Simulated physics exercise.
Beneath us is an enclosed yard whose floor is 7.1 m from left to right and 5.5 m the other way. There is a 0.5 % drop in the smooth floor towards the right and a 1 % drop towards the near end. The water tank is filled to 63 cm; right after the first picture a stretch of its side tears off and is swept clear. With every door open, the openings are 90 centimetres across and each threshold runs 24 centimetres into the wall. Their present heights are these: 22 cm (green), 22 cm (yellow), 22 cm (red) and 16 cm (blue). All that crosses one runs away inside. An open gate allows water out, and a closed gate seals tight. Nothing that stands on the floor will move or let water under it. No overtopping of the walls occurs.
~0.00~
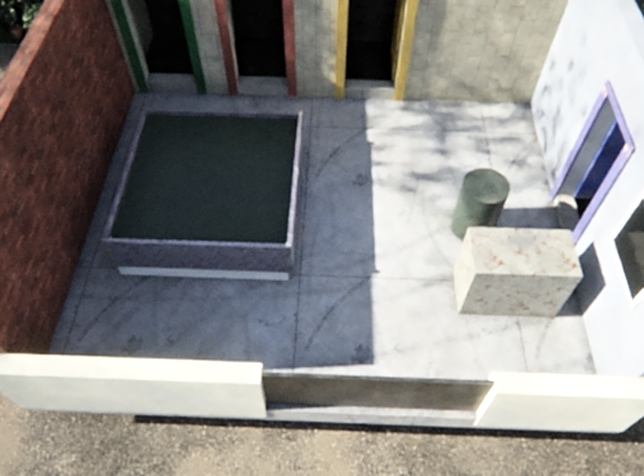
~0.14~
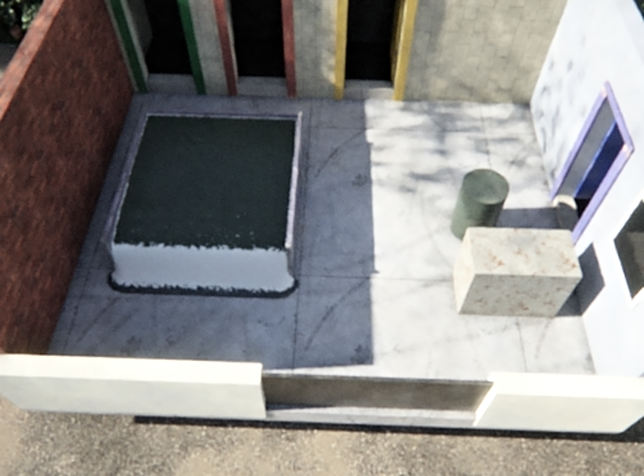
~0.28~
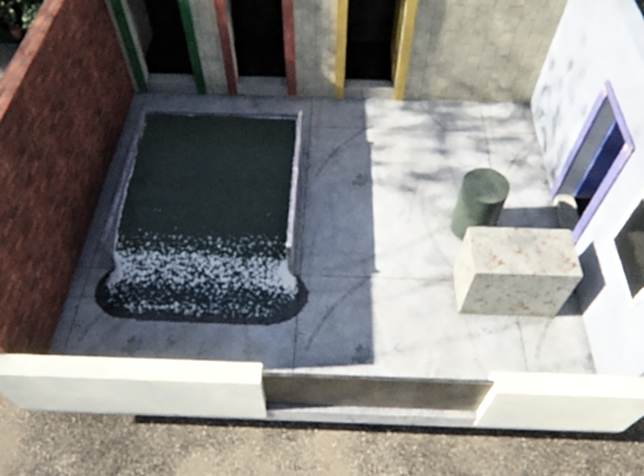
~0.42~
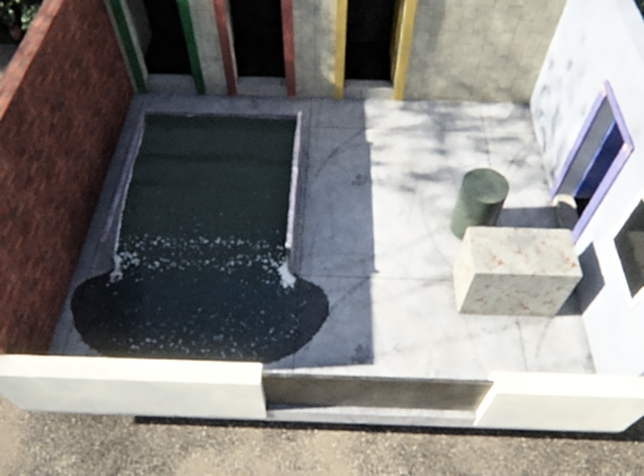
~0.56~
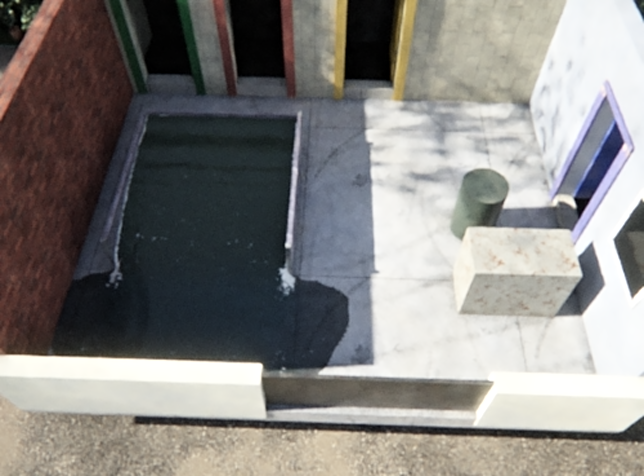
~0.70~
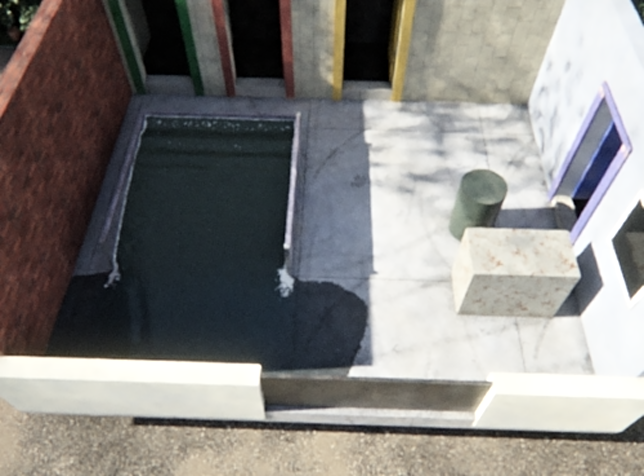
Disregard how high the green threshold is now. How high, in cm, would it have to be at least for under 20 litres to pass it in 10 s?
At least about 27 cm.
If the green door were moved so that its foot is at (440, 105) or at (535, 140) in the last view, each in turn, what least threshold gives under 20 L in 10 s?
Minimums: About 11.0 cm and 13.0 cm.
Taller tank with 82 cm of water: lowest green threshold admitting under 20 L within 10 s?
Around 37 cm high.
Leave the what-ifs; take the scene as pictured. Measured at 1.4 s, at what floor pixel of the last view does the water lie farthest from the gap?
Somewhere near the pixel (453, 399).
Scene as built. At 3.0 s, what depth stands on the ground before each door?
Depths in cm: Green 0, yellow 0, red 0, blue 0.
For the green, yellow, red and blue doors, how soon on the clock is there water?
Front arrival: Green 3.2 seconds, yellow 5.0 seconds, red 4.0 seconds, blue 3.2 seconds.
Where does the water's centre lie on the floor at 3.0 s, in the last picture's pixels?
The balance point sits at roughly (231, 292).
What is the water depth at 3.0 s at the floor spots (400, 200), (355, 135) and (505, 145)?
Some 0, 0 and 0 cm.
After 1.4 s water covers 25 % of the floor, deepest (50 cm) near (37, 384); it has not reached the green door.
After 3.0 s water covers 45 % of the floor, deepest (42 cm) near (37, 384); it has not reached the green door.
After 10.0 s water covers 100 % of the floor, deepest (20 cm) near (515, 268); 5 cm at the green door, 41 litres in over its 22 cm threshold.
At the green door as built, the water arrived by 3.2 s and peaked near 29 cm at 4.0 s.
With a threshold of 24 cm, 30 litres would have come in within the 10 s; with 32.5 cm, 5 litres. So under 20 litres takes about 27 cm.
